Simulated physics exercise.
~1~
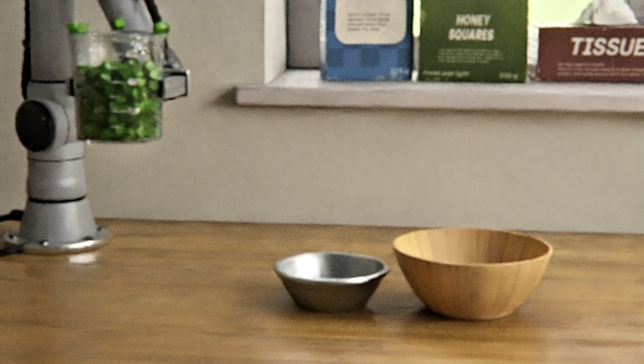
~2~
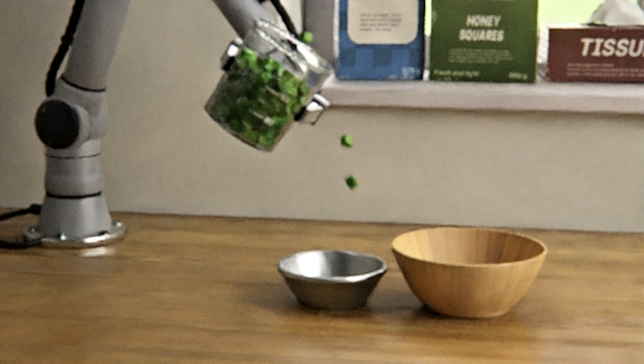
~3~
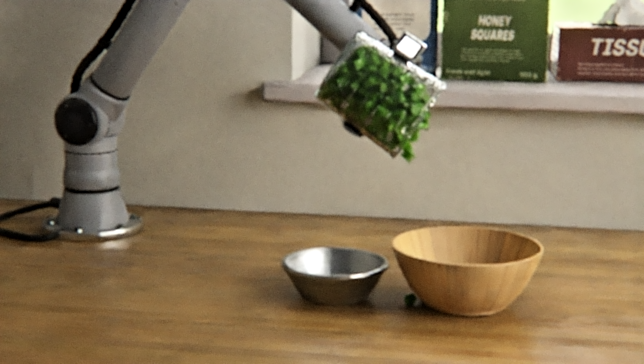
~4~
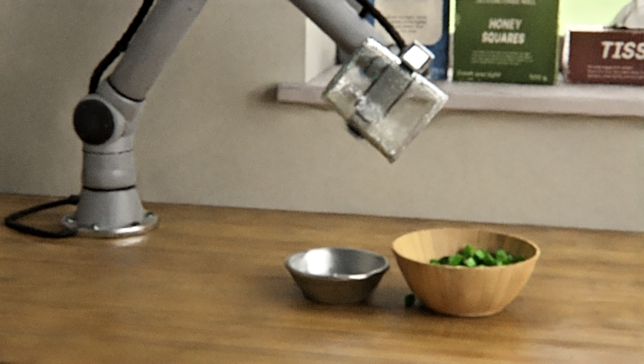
Robot arm tipping a clear beaker of green vegetable dice, nearly all landing in the wooden bowl beside a small metal one.
